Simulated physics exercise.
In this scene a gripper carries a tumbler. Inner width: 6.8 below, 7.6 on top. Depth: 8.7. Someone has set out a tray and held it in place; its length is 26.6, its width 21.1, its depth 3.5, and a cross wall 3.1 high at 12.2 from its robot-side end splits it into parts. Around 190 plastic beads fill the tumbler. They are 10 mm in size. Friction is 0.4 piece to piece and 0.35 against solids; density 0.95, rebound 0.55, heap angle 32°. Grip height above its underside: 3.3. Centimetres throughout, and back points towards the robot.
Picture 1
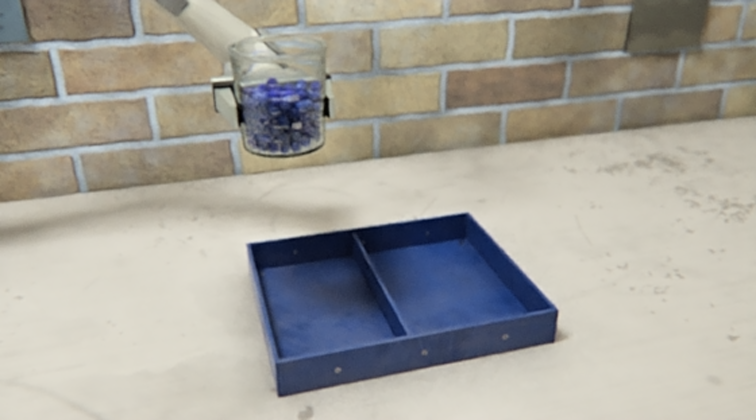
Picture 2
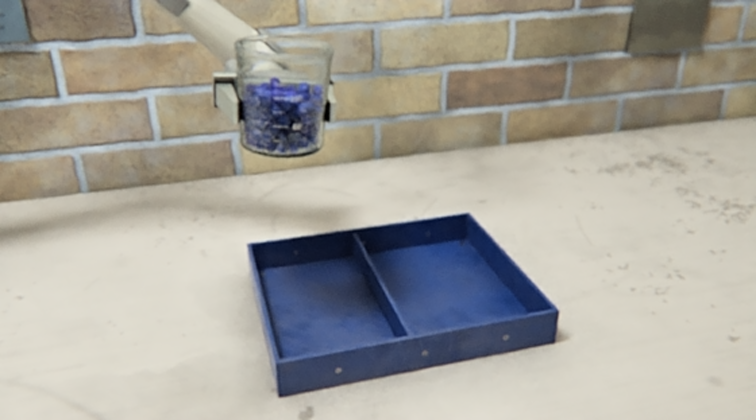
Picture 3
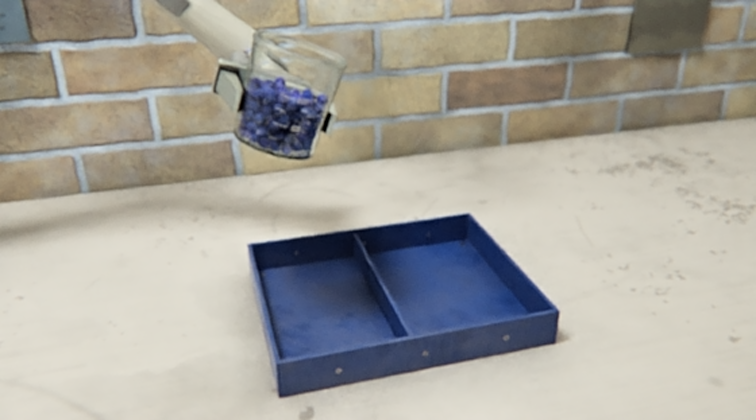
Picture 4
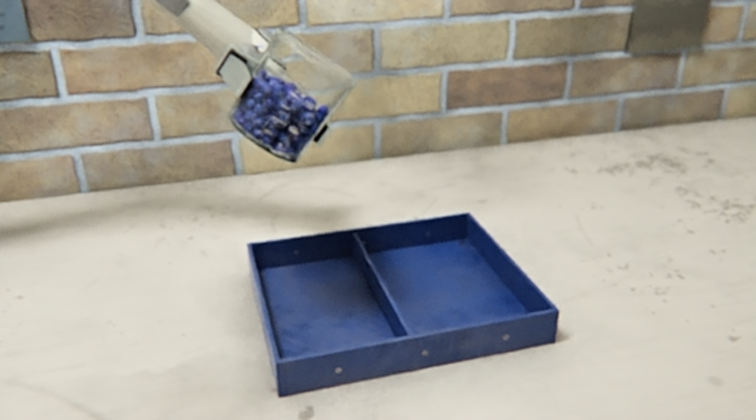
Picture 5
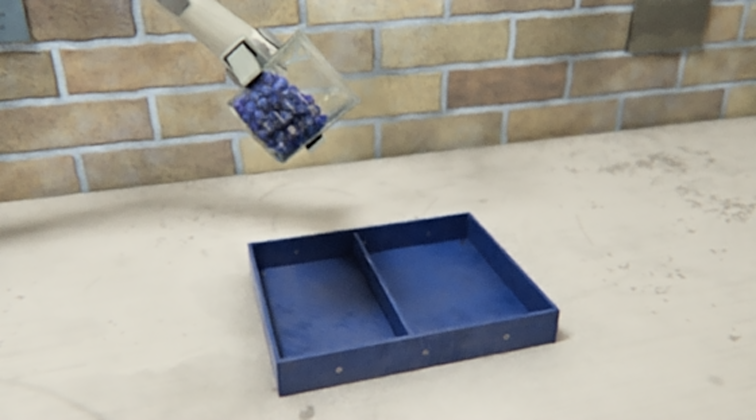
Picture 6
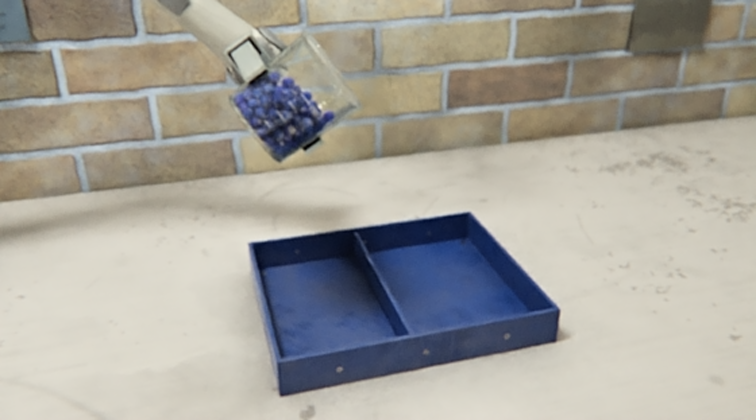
A gripper tilts a clear tumbler of purple beads rightward above an empty blue tray.
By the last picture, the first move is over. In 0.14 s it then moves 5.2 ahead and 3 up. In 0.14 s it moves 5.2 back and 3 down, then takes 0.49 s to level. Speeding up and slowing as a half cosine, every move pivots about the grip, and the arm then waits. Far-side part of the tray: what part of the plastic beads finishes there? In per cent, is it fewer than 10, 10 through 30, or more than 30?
10 through 30 per cent.
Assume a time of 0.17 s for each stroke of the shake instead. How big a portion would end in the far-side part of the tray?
Then roughly 10 percent.
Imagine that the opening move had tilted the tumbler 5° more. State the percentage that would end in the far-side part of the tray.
Estimate: Close to 30 per cent.
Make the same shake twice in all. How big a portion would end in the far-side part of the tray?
Estimate for that case: 30 %.
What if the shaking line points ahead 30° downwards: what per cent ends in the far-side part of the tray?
Close to 5 in a hundred.
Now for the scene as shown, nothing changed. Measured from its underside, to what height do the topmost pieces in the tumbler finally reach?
About 6.0 cm.
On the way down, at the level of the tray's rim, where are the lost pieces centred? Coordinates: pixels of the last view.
I'd put it somewhere near (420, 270).
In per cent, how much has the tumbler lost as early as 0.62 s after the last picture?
Roughly 30 per cent by then.
Then, 0.31 s later, tilted 57° forward, highest piece 24 above the table; 136 in the tumbler, 55 in flight or on a rim.
Then, 0.62 s later, tilted 13° forward, highest piece 27 above the table; 133 in the tumbler, 42 in the far-side part, 12 in the robot-side part, 4 in flight or on a rim.
Then, 0.97 s later, level, highest piece 26 above the table; 133 in the tumbler, 43 in the far-side part, 12 in the robot-side part, 3 on the table or floor.
Then, 2.02 s later, level, highest piece 26 above the table; 133 in the tumbler, 43 in the far-side part, 12 in the robot-side part, 3 on the table or floor.
At rest, 133 in the tumbler, 43 in the far-side part, 12 in the robot-side part, 3 on the table or floor. That is 23 % in the far-side part of the tray.
